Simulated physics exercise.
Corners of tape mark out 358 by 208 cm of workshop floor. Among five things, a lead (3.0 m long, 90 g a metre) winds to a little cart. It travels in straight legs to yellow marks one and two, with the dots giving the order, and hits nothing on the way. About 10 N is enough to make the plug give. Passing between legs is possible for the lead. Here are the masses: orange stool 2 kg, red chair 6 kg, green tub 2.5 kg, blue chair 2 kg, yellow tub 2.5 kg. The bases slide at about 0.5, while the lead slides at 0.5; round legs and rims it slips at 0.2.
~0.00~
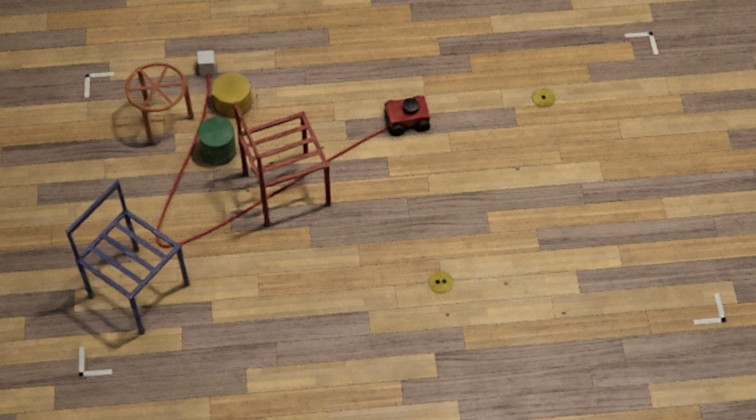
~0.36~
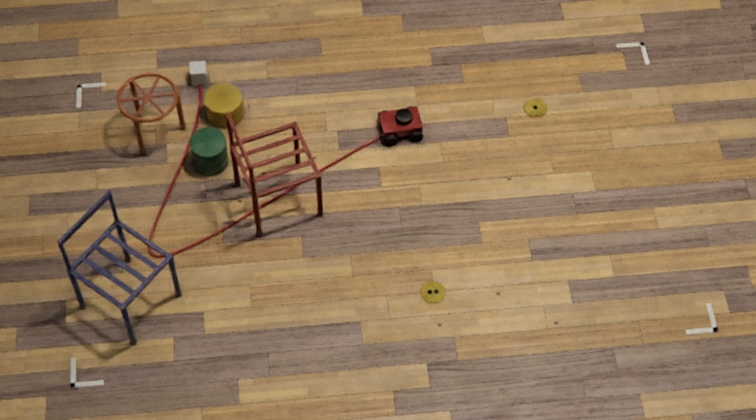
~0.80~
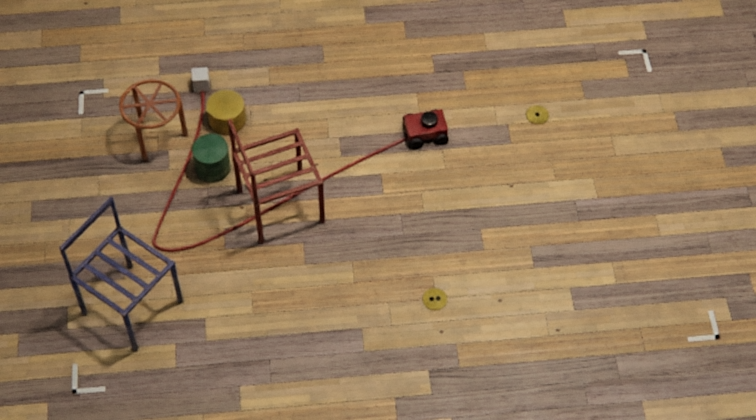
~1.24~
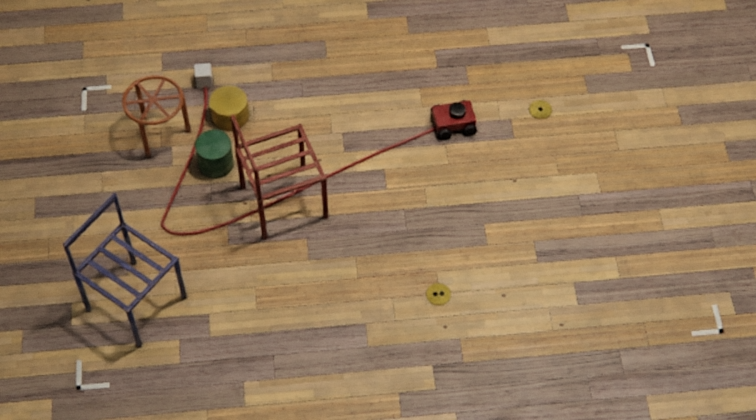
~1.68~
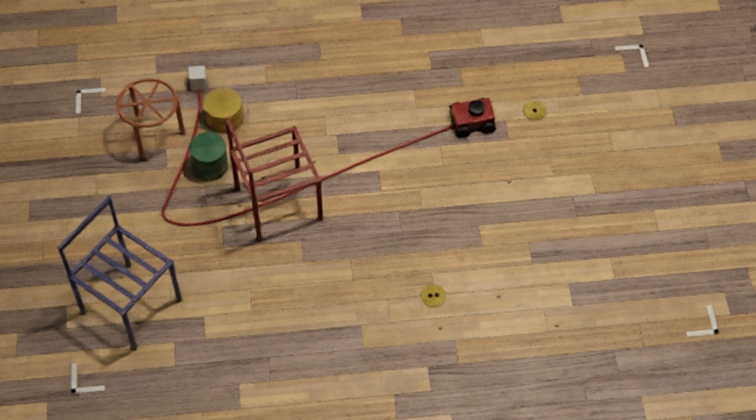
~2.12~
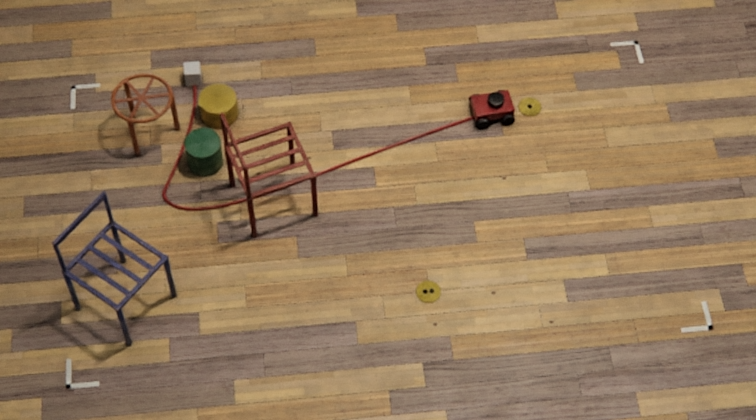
A little red cart rolls right across the wooden floor, pulling a red lead past chairs.
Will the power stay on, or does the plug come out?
The plug doesn't let go.
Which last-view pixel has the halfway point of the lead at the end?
In the last view it sits close to pixel (304, 174).
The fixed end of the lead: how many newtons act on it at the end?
It comes out close to 0 N.
By 3.4 s, cart at (519, 125), lead slack at the fixed end; nothing else has moved.
By 4.7 s, cart at (488, 181), lead slack at the fixed end; nothing else has moved.
By 6.0 s, cart at (456, 240), lead slack at the fixed end; nothing else has moved.
By 7.3 s, cart at (429, 290), lead slack at the fixed end; nothing else has moved.
By 7.7 s, cart at (429, 290), lead slack at the fixed end; nothing else has moved.
